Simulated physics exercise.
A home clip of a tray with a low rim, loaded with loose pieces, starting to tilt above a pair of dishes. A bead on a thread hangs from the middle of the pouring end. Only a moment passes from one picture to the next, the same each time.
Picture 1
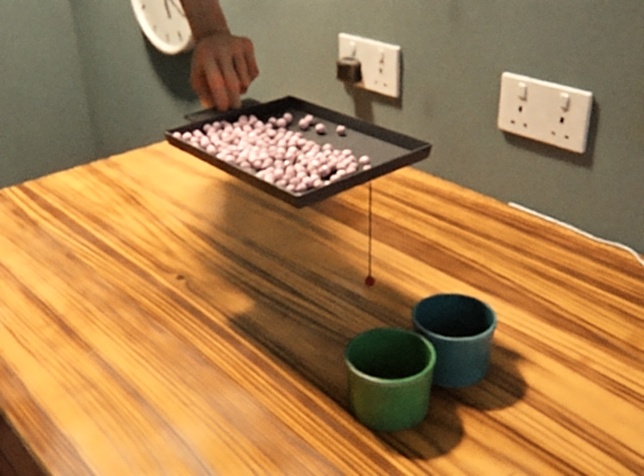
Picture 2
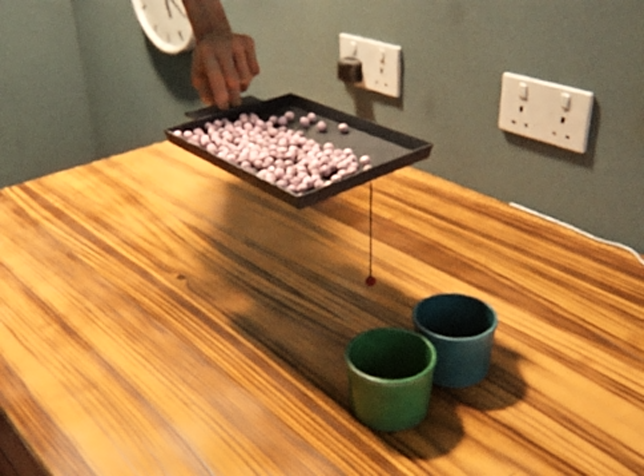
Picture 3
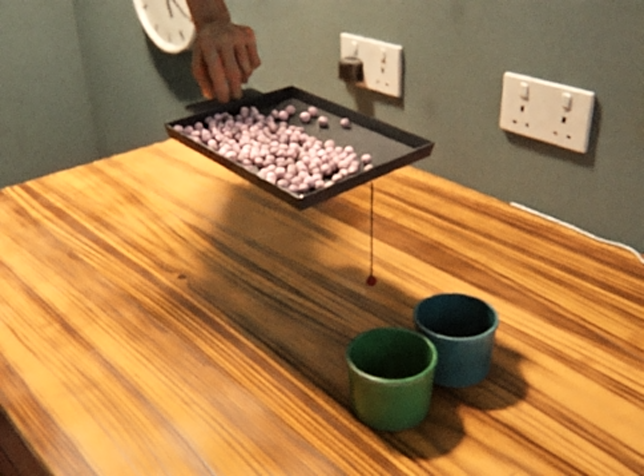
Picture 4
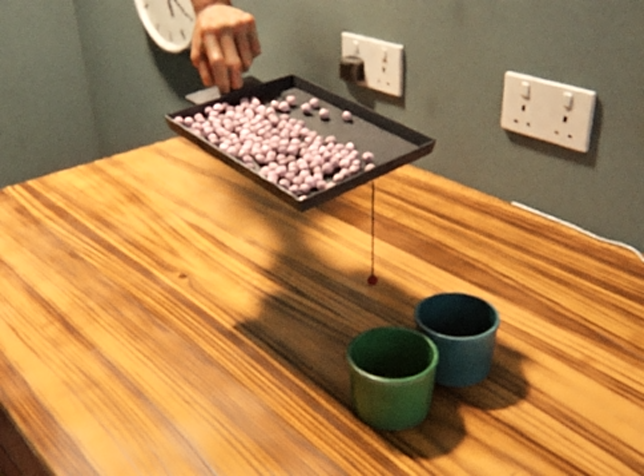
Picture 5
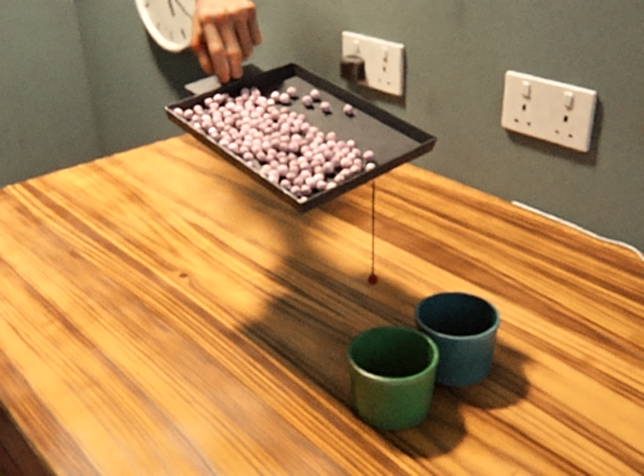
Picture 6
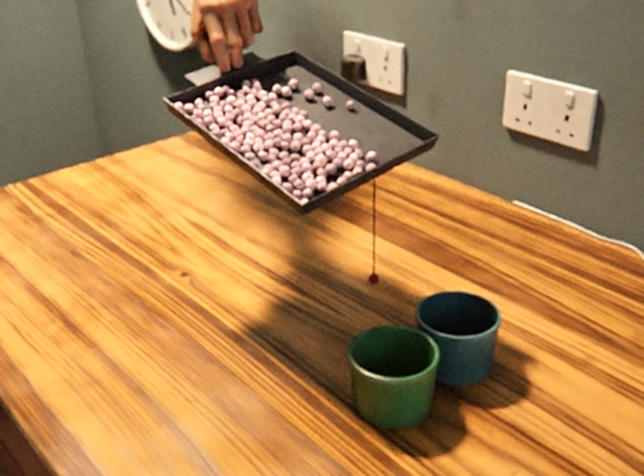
A hand at the upper left grips the handle of a dark, low-rimmed tray above a striped wooden table, seen from slightly above in a room with grey-green walls, white sockets and part of a clock. Pale pink pearls cover much of the tray, with a red bead hanging beneath on a thread, and green and blue dishes at lower right. The hand lifts, slowly tilting the tray towards its front left corner, while the camera stays almost still.
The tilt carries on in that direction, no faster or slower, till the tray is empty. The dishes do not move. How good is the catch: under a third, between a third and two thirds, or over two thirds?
Caught overall: Less than a third.
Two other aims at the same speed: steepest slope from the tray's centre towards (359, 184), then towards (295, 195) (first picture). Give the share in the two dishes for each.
The first gives 40 %, the second 0 %.
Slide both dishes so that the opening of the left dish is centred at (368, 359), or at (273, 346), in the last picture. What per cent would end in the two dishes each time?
In turn 10 and 50 in a hundred.
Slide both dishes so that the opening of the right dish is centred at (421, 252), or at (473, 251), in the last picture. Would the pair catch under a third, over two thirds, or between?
The first try: Under a third. The second: Below one third.
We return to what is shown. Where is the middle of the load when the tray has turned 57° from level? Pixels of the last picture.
At about (298, 143).
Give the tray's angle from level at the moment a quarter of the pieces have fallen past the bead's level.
Near 80 degrees.
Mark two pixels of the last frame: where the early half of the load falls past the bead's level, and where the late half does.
First near (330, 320), later near (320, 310).
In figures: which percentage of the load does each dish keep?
Left dish: 10 %, right dish: 0 %.
Soon after the last picture, tray tipped steeply; all on the tray.
A little later, tray tipped right over; a small part on the tray; a small part in the left dish; about two thirds outside both; a small part in the air.
Later still, tray tipped past a quarter turn; a small part in the left dish; nearly all outside both.
By the end, tray tipped past a quarter turn; a small part in the left dish; none in the right dish; nearly all outside both.
